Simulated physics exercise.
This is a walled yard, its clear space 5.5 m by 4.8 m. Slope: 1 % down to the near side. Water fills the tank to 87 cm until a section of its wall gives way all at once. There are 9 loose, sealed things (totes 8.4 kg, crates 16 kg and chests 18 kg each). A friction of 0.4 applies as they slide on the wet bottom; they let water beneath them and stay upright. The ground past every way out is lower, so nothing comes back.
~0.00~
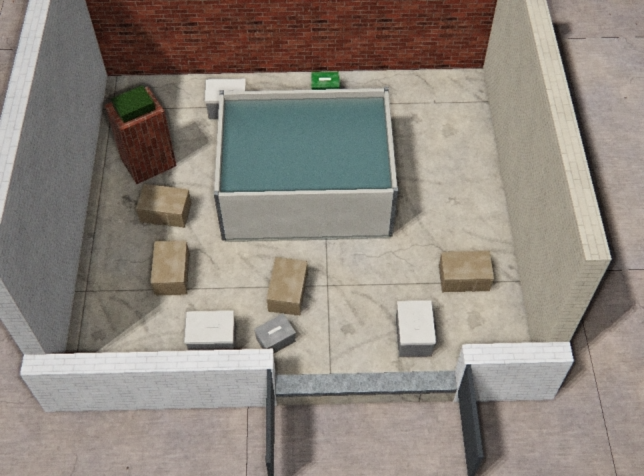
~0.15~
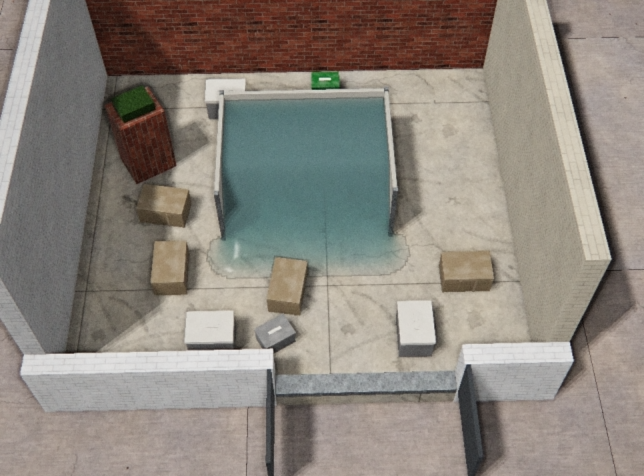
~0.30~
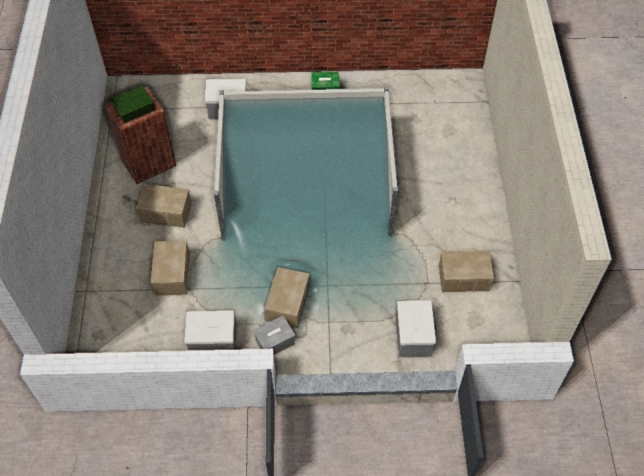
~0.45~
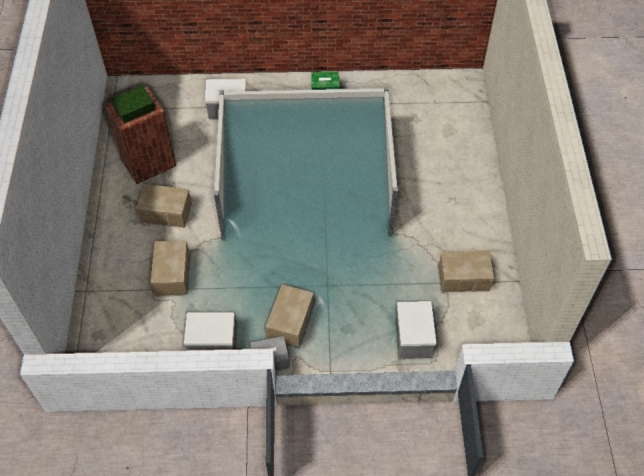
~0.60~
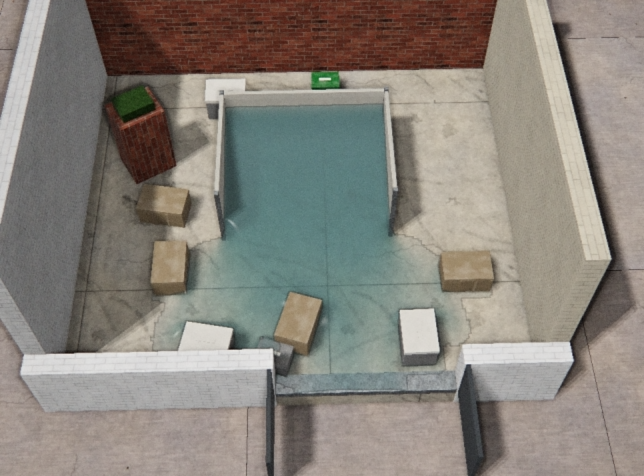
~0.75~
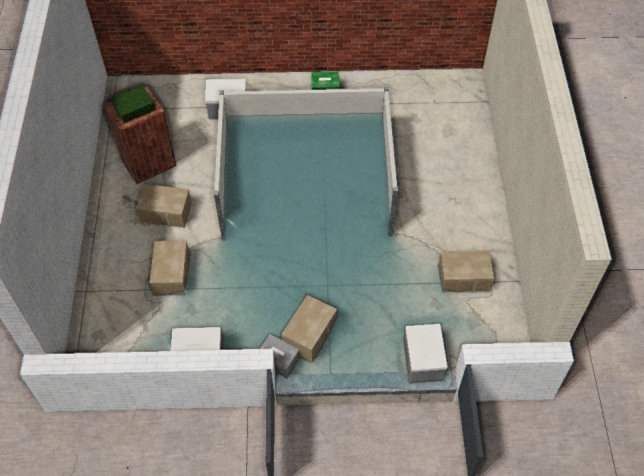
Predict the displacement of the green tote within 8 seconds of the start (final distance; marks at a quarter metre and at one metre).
Well, as for the green tote, it keeps to its starting spot.
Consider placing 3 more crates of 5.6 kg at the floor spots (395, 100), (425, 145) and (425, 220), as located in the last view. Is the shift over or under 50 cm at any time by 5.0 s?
First inside the limit, then inside the limit, then inside the limit.
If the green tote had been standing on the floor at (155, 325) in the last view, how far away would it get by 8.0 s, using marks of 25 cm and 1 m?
As it turns out, it is swept away.
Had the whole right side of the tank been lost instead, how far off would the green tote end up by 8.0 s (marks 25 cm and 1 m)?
From there, the green tote gets swept far.
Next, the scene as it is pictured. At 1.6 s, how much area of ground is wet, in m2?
Somewhere about 13 m2, give or take.
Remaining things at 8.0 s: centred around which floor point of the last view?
Centred roughly on (269, 180).
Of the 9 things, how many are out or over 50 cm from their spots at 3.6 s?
Answer: 7.
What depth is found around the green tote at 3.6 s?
Somewhere close to 0 cm.
After 1.6 s the green tote is near (325, 79), 0.0 m from its start, aground; 3 of 9 are out; 1 afloat.
After 3.6 s the green tote is near (325, 79), 0.0 m from its start, aground; 3 of 9 are out; 2 afloat.
After 5.6 s the green tote is near (325, 79), 0.0 m from its start, aground; 3 of 9 are out; 2 afloat.
After 8.0 s the green tote is near (329, 81), 0.1 m from its start, aground; 3 of 9 are out; 0 afloat.
